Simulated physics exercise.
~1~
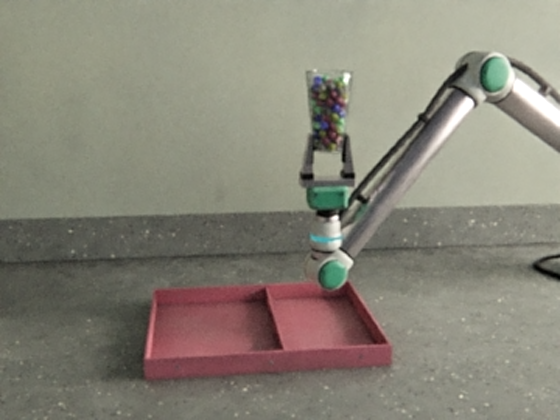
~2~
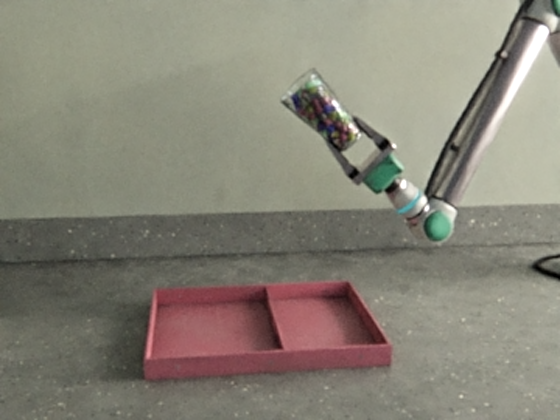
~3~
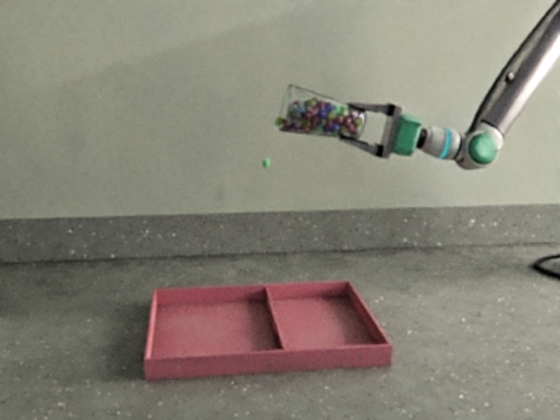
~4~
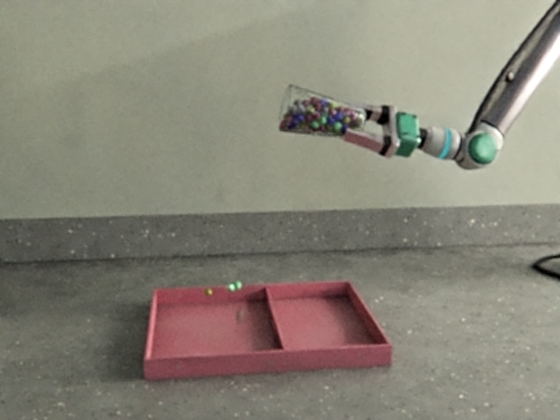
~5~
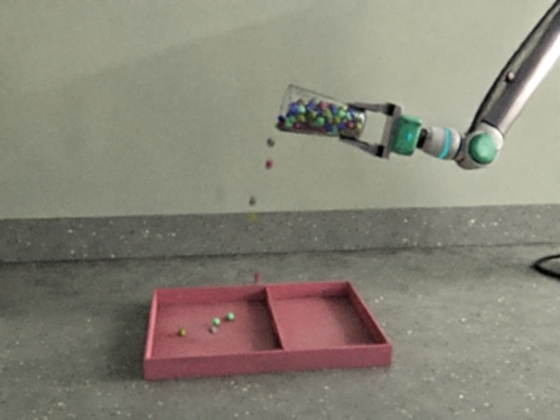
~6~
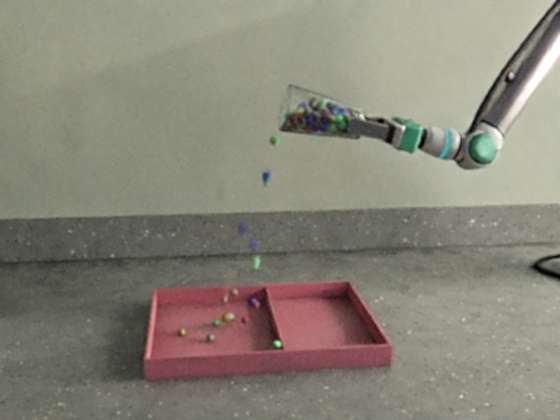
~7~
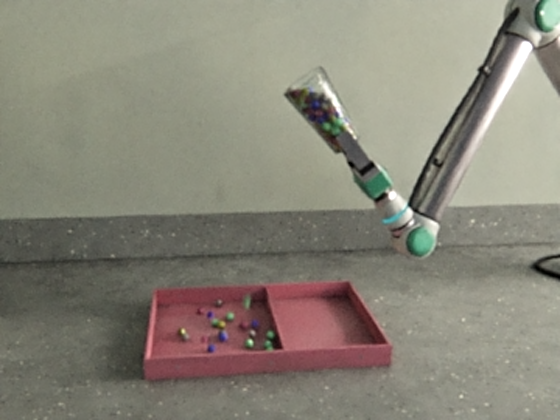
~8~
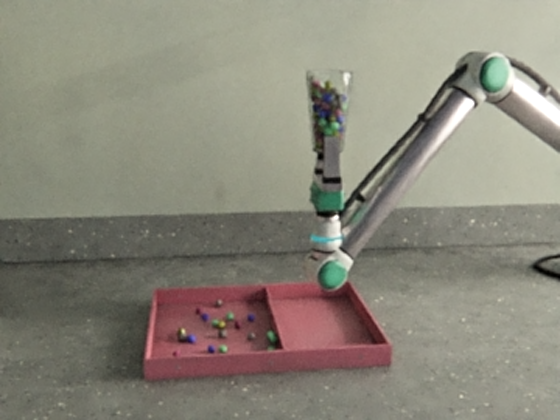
On a grey speckled surface, a robot arm tilting a clear beaker, spilling some coloured balls into a red tray's left section, then returning upright.
